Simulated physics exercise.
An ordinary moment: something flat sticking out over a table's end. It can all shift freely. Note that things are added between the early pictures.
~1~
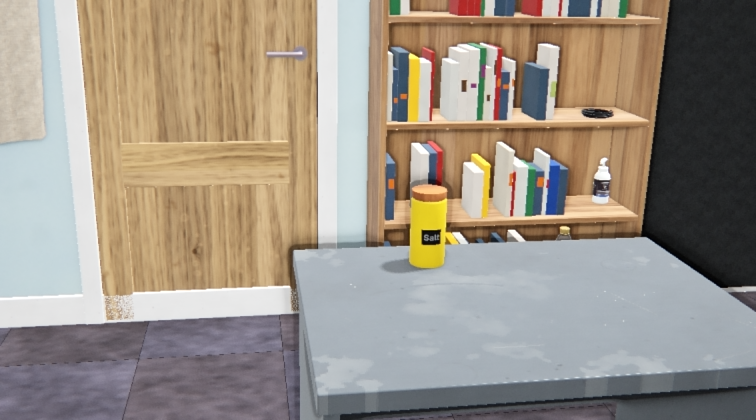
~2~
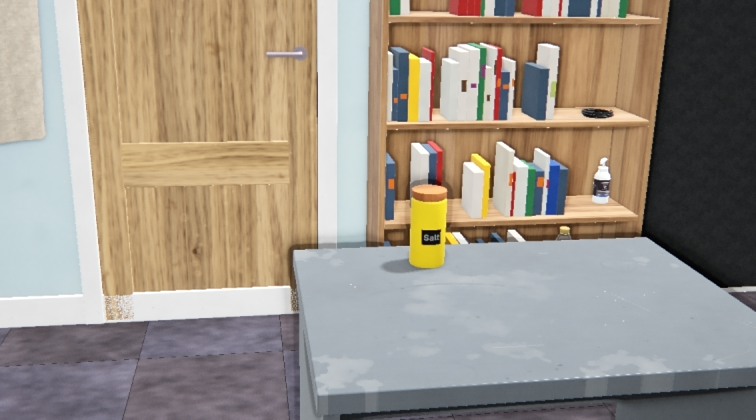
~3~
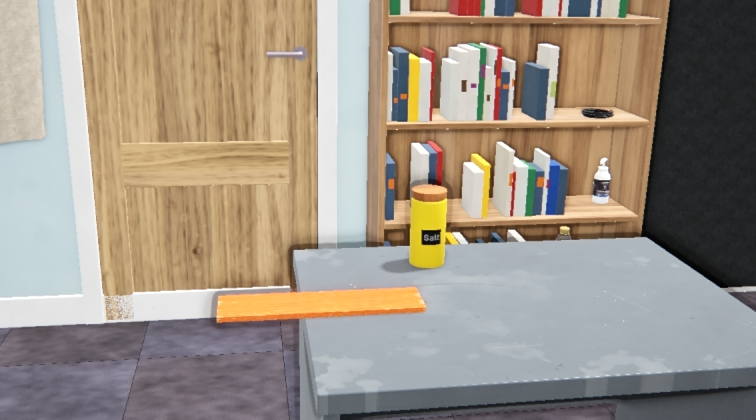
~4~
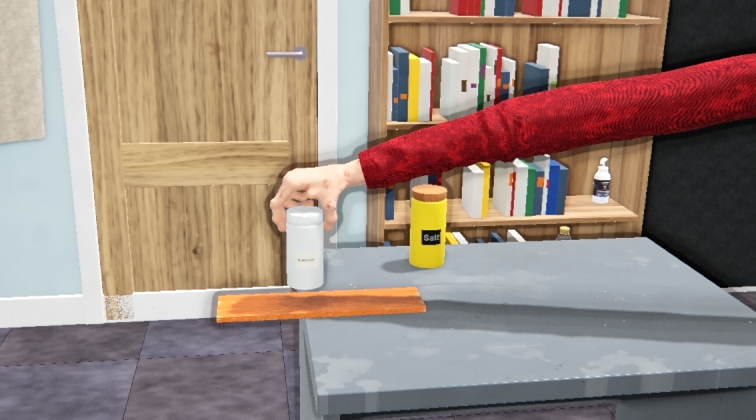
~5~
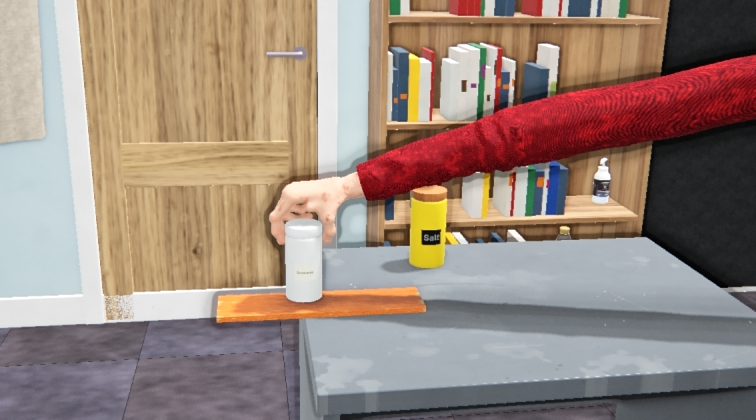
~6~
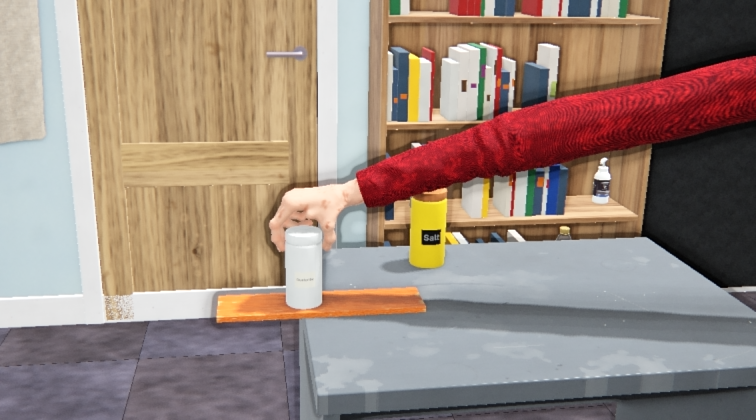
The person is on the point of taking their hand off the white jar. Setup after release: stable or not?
Sure enough, it sits still right there.
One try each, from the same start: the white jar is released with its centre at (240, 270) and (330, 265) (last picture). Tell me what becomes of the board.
Try 1: It tumbles. Try 2: It stays where it is.
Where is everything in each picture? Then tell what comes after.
In the first picture, the last thing is not in view yet; yellow jar (428, 226).
In the second picture, the last thing is not in view yet; yellow jar (428, 226).
In the third picture, the last thing is not in view yet; yellow jar (428, 226).
The fourth picture shows coming down; white jar (305, 248); yellow jar (428, 226).
The fifth picture shows coming down; white jar (304, 260); yellow jar (428, 226).
The sixth picture shows set down, still held; white jar (304, 267); yellow jar (428, 226).
Then, 0.20 s after the last picture, nothing has stirred.
Then, 0.40 s after the last picture, white jar resting near (304, 267).
At rest, all 3 in place. Seen from the same camera at the end, white jar near (304, 267). The board keeps its balance.
